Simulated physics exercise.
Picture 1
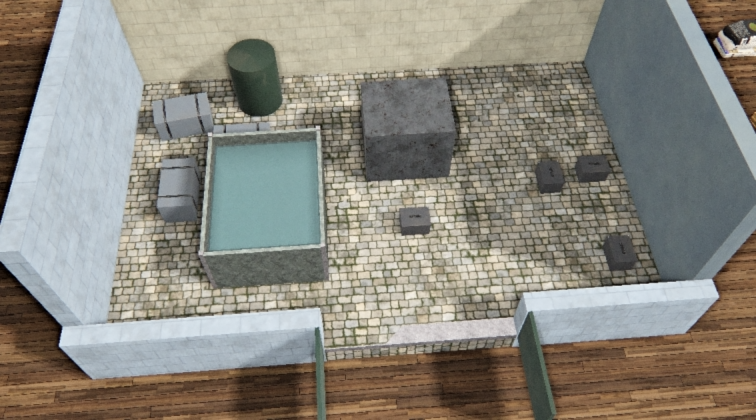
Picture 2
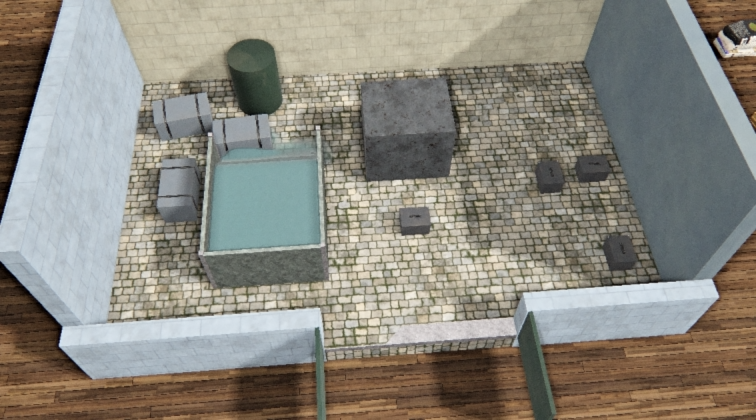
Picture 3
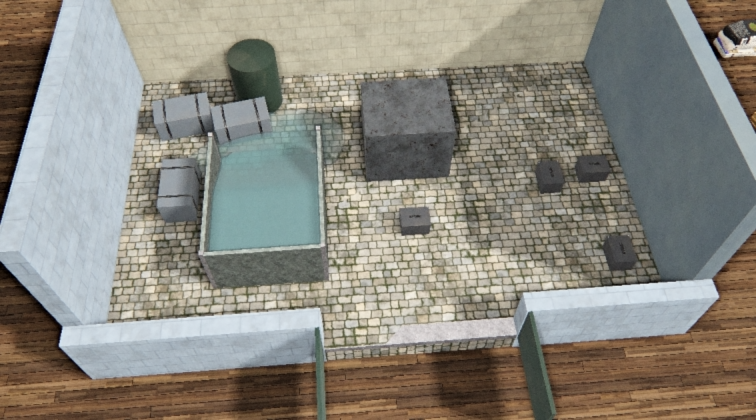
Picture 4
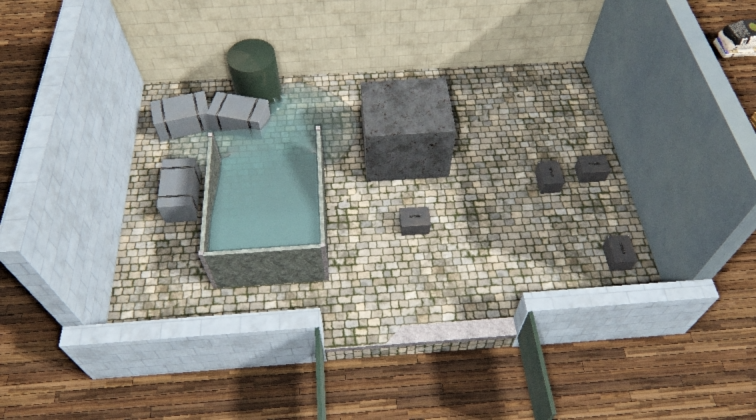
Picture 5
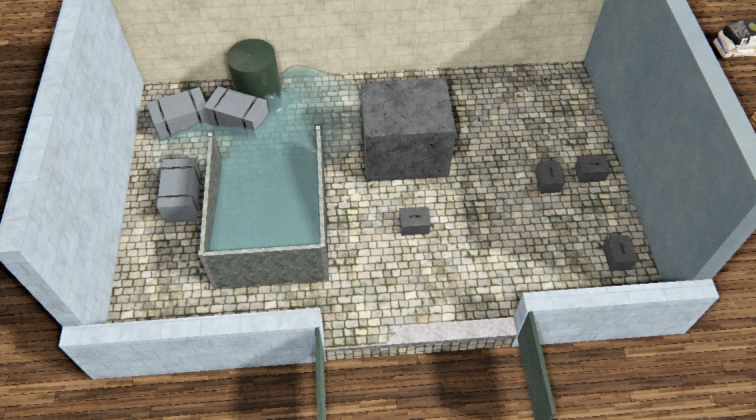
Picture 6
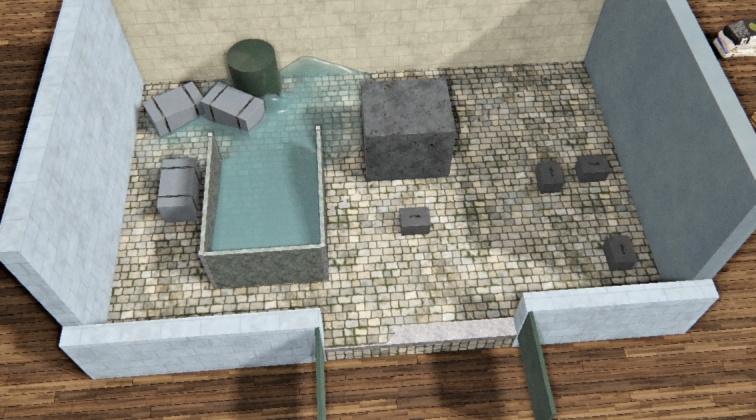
The clip shows a walled cobbled yard seen from above, where water pours from the open back end of a tank, pushing one grey trunk against another and shifting both as it spreads toward the back wall.
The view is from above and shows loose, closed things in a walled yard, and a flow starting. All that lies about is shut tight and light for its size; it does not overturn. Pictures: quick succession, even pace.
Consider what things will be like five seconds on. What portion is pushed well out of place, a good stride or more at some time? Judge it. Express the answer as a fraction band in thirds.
Fraction band: 2/3 or more.
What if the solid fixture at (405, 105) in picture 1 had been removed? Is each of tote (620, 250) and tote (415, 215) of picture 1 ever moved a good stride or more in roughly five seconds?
In order: Went the distance, then did not reach it.
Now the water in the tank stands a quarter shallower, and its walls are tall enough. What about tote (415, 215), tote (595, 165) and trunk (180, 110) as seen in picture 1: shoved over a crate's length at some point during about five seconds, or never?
The first stayed below the mark, the next passed the mark, and the last passed the mark.
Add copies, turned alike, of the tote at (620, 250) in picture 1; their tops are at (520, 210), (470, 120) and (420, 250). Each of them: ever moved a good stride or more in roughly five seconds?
Sequence: Doesn't go far, travels that far, doesn't go far.
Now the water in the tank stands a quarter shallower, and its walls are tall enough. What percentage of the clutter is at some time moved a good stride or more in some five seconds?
60 per cent.
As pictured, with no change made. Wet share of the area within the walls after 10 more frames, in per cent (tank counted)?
45 %, give or take.
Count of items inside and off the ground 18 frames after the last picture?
3.
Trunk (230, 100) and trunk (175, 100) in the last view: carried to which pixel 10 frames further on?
(175, 95) and (143, 84), about.
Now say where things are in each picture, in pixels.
In the first picture, a trunk at (241, 136), on the bottom; a trunk at (181, 108), on the bottom; 0 of 7 have shifted.
In the second picture, a trunk at (241, 129), on the bottom, close to its start; a trunk at (181, 108), on the bottom; 1 of 7 have shifted.
In the third picture, a trunk at (240, 113) rests on the ground, a stride from its start; a trunk at (181, 108), on the bottom; 1 of 7 have shifted.
In the fourth picture, a trunk at (238, 107) rests on the ground, a stride from its start; a trunk at (179, 107) rests on the ground; 1 of 7 have shifted.
In the fifth picture, a trunk at (235, 104), on the bottom, a stride from its start; a trunk at (177, 105), on the bottom, close to its start; 2 of 7 have shifted.
In the sixth picture, a trunk at (232, 101), afloat, a stride from its start; a trunk at (173, 101) rests on the ground, close to its start; 2 of 7 have shifted.
A moment on, 2 of 7 are well off their spots; 1 afloat.
Next, 2 of 7 are well off their spots; 2 afloat.
Later, 4 of 7 are well off their spots; 3 afloat.
In the end, 5 of 7 are well off their spots, and 5 have been at some point; 4 afloat.
